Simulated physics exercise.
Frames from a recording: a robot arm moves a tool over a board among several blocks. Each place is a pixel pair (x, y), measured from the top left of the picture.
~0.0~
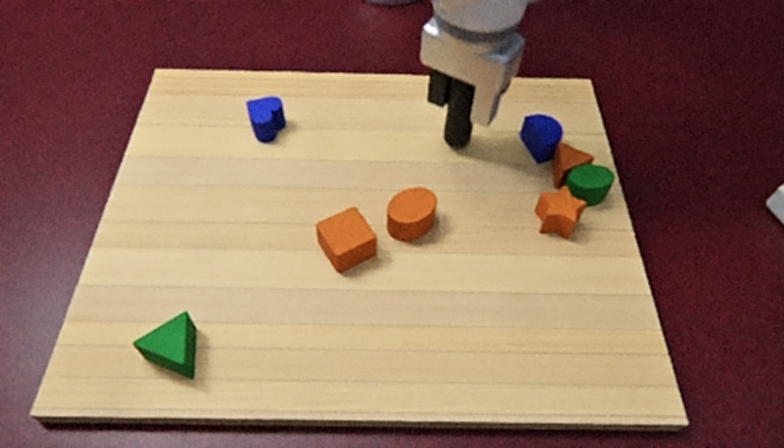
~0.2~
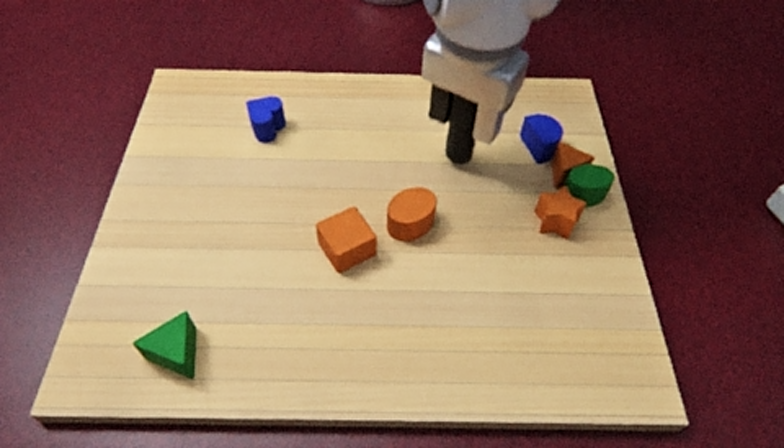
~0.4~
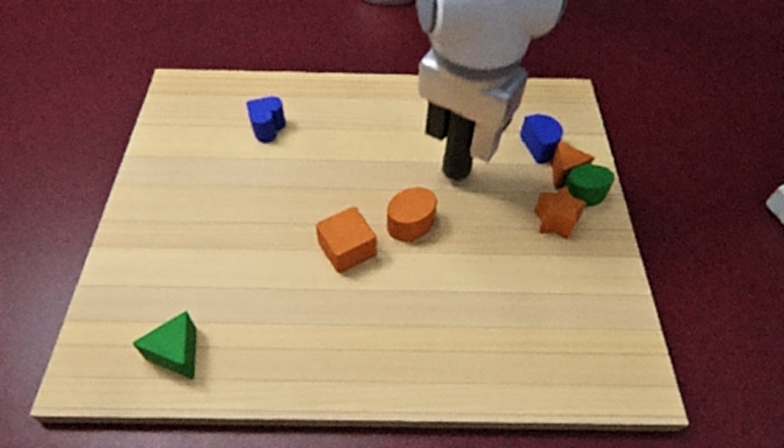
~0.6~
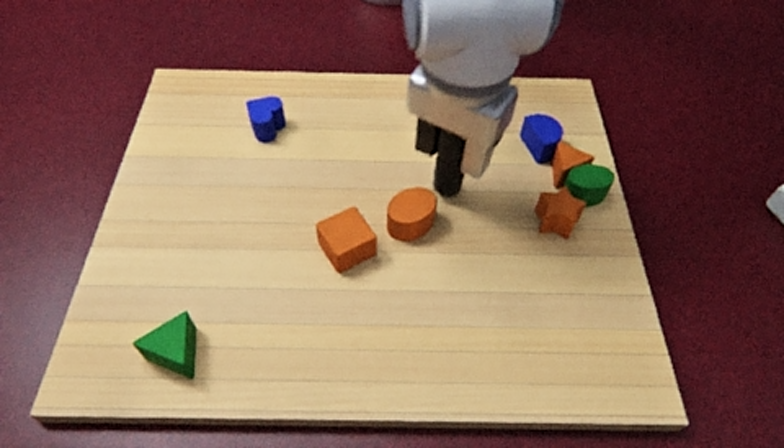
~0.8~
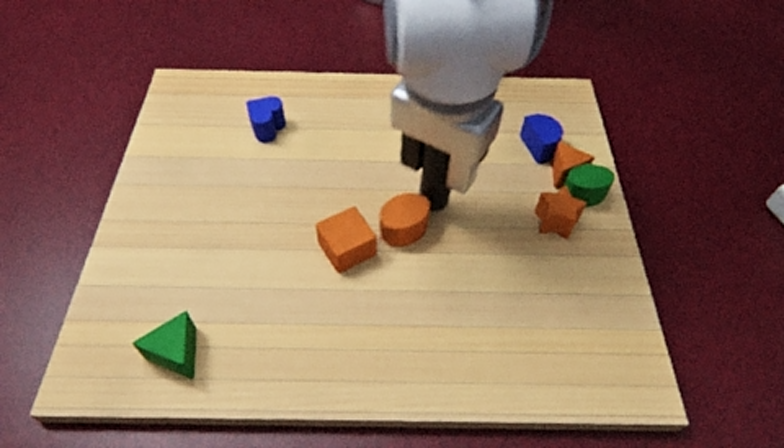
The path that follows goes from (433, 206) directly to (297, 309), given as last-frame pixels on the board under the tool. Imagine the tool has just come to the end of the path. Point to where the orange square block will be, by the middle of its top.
I think it will end close to (302, 241).
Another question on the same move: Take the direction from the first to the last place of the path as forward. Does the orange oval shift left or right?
Measured against the direction from start to end, the orange oval shifts toward the left-hand side.
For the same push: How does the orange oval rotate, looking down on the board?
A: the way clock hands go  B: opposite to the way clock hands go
It's B.
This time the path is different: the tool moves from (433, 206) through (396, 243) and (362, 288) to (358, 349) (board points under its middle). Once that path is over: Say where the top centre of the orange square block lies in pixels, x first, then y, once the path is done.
If I read the scene right, the answer is (322, 240).
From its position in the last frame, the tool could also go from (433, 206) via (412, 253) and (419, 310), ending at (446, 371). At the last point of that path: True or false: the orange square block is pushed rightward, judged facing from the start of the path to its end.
True
The first path, step by step. One third of the way, tool (392, 233); orange square block (327, 239), turned 45° clockwise; orange oval (370, 252), turned 30° anticlockwise.
Two thirds of the way, tool (346, 267); orange square block (309, 241), turned 60° clockwise; orange oval (353, 294), turned 90° anticlockwise.
At the end, tool (296, 304); orange square block (302, 241), turned 75° clockwise; orange oval (347, 305), turned 125° anticlockwise.
